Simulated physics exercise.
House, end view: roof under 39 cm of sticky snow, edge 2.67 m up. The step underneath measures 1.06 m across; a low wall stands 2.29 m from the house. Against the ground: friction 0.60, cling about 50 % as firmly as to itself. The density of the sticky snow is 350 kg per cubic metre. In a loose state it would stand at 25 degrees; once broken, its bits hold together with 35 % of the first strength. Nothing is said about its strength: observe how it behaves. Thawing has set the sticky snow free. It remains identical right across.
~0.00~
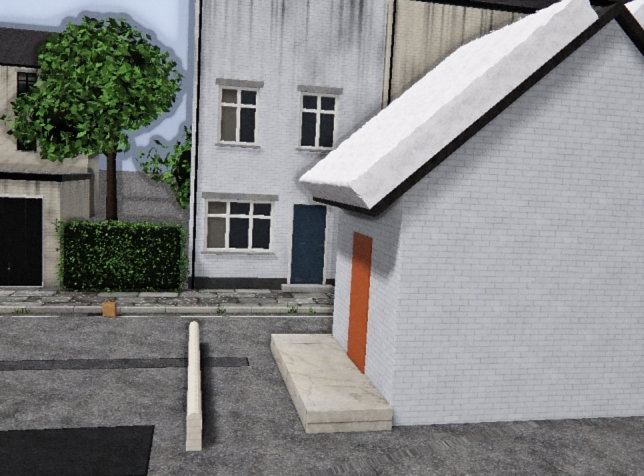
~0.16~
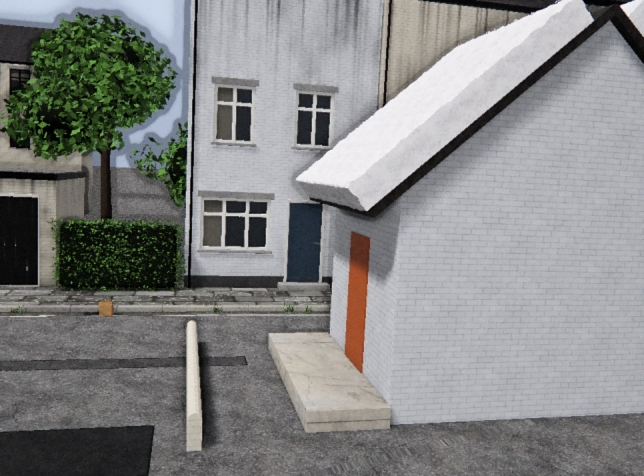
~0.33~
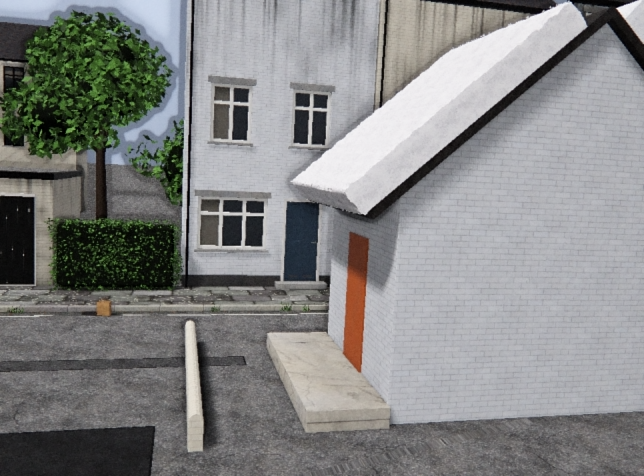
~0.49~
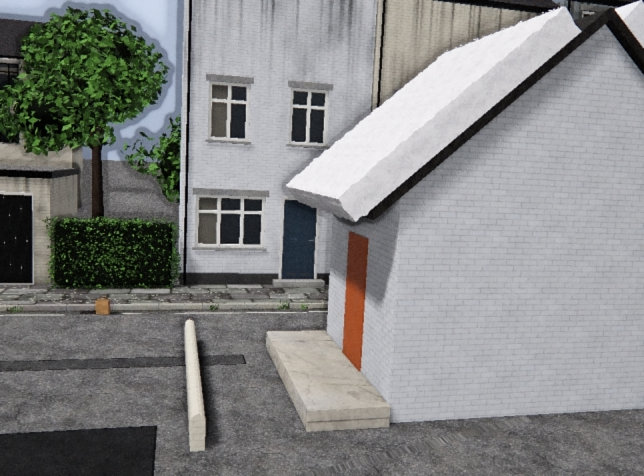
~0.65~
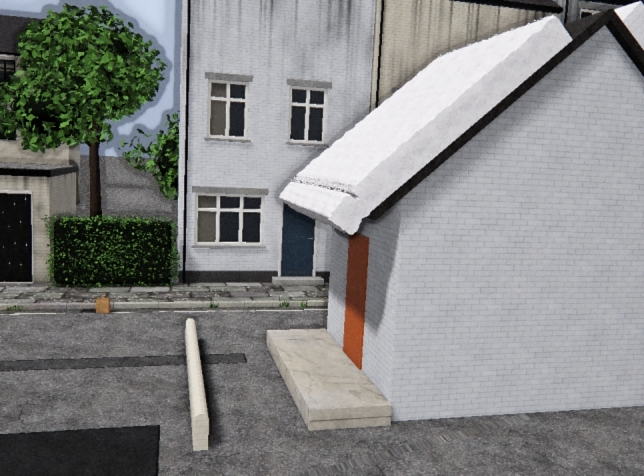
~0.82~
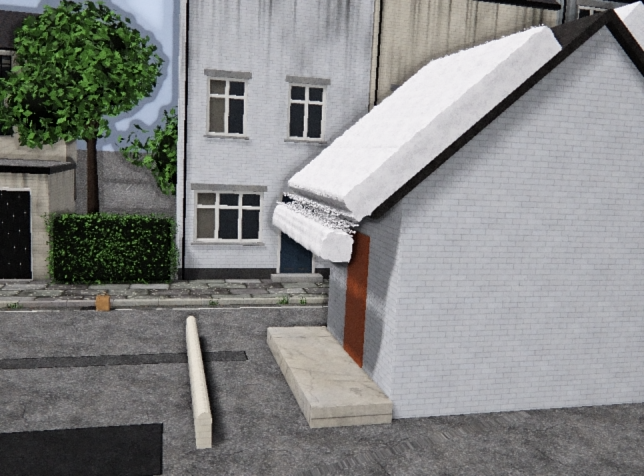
A small white-brick house with an orange door and thick snow on its sloping roof fills the right side, seen end-on from slightly above. A pale step lies under the door, a low cream wall stands to its left, and a tall white building, green hedge and tree line the back. The snow slides slowly down past the eaves, then cracks, its front edge bending downward before the door as the view drifts slightly.
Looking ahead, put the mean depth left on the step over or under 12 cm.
I reckon it ends not reaching the 12 cm mark.
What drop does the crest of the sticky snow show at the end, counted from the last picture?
Roughly 4.2 m.
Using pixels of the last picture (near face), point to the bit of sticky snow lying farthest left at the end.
About (45, 438).
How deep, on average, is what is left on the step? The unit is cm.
It comes to some 6 cm.
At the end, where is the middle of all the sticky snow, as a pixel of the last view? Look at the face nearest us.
Approximately at pixel (227, 409).
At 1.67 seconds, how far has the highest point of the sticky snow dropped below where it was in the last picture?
I'd put it at near 1.2 m.
After 1.21 s, 78 % of the snow is still up on the roof and 22 % is falling or down.
After 1.67 s, 54 % of the snow is still up on the roof and 46 % is falling or down.
After 2.14 s, 9 % of the snow is still up on the roof and 91 % is falling or down.
After 2.60 s, none of the snow is still up on the roof and all is falling or down.
After 3.70 s, none of the snow is still up on the roof and the snow on the step is 6.1 cm deep on average.
